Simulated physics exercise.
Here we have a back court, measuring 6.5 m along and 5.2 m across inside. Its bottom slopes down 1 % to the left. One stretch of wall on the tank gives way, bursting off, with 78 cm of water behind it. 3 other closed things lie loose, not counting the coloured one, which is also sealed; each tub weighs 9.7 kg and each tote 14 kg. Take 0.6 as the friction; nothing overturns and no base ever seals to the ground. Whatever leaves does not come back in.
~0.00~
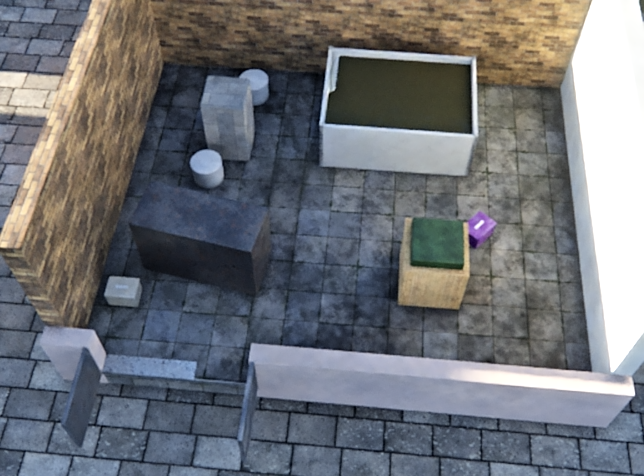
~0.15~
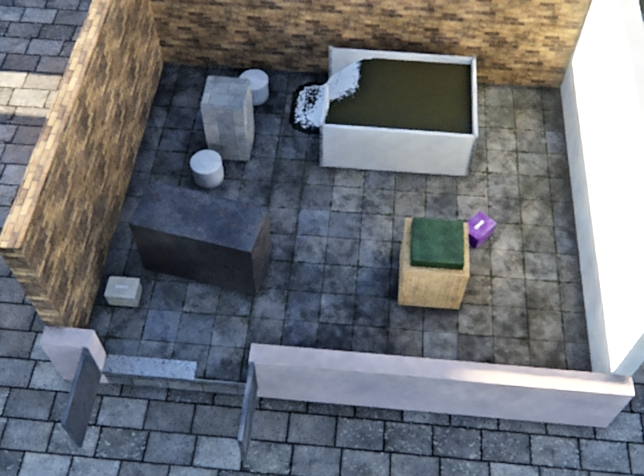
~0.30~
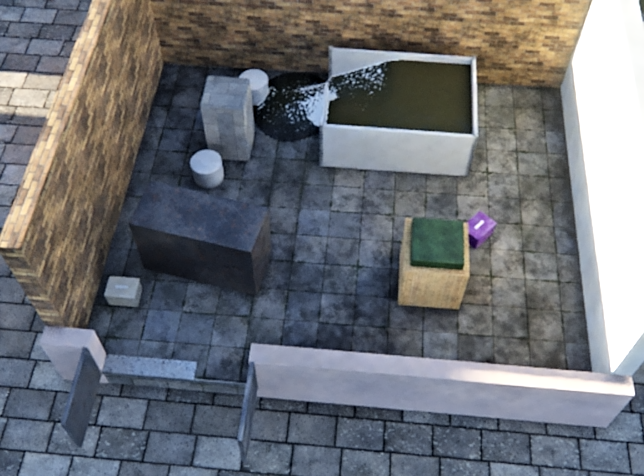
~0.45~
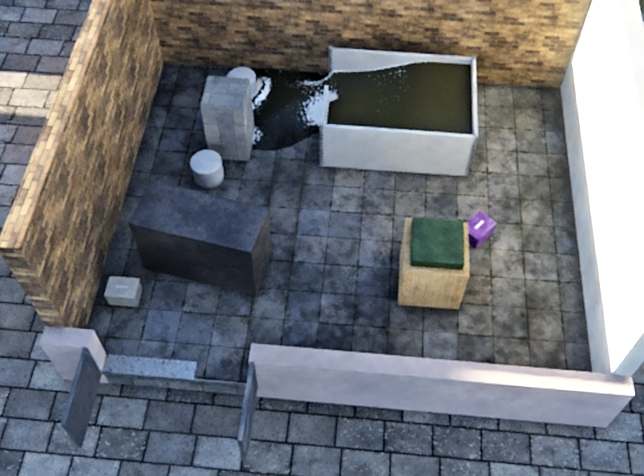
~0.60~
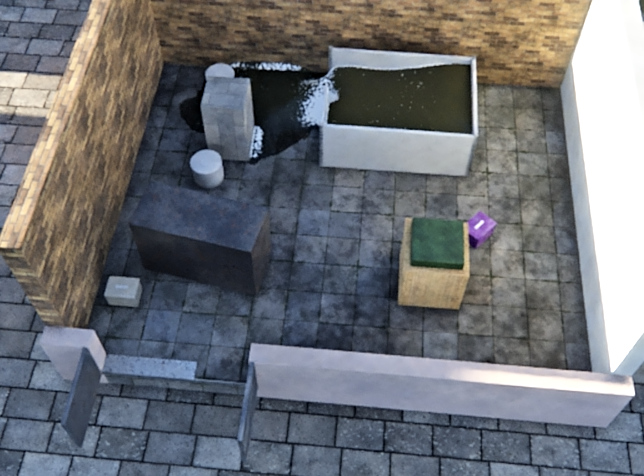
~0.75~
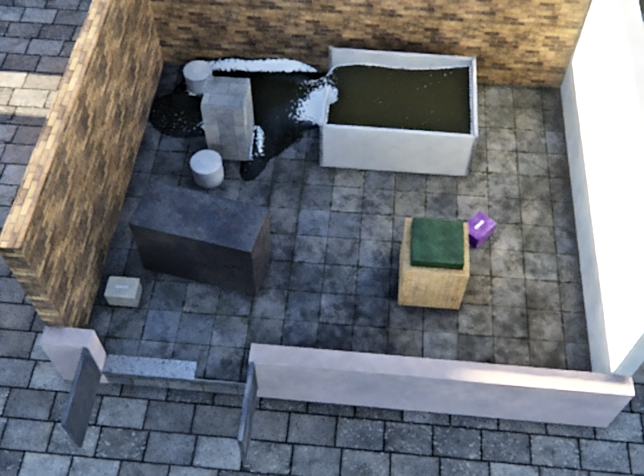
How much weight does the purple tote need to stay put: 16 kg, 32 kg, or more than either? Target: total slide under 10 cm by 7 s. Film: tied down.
I expect the lighter figure to be plenty.
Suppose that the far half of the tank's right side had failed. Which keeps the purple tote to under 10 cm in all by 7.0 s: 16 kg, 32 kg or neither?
Then you need the heavier mass.
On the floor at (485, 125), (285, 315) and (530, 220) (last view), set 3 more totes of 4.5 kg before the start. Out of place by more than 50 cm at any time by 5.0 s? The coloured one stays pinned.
First one stayed within, second stayed within, third stayed within.
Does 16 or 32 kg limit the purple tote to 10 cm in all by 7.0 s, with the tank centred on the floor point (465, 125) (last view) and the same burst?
Then, put simply, the lighter one does it.
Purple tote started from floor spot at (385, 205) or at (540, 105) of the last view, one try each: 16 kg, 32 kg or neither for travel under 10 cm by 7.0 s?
Taking the two tries in order, even the light one works and even the light one works.
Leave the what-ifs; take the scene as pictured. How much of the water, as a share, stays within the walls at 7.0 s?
Still held: Near 86 %.
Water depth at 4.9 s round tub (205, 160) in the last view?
Roughly 6 cm.
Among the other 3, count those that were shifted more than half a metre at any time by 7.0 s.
By my count, 3.
After 1.4 s the purple tote would be 0 cm from its start with 16 kg and 0 cm from its start with 32 kg; 0 cm of water round it then.
After 3.1 s the purple tote would be 0 cm from its start with 16 kg and 0 cm from its start with 32 kg; 0 cm of water round it then.
After 4.9 s the purple tote would be 0 cm from its start with 16 kg and 0 cm from its start with 32 kg; 5 cm of water round it then.
After 7.0 s the purple tote would be 0 cm from its start with 16 kg and 0 cm from its start with 32 kg; 4 cm of water round it then.
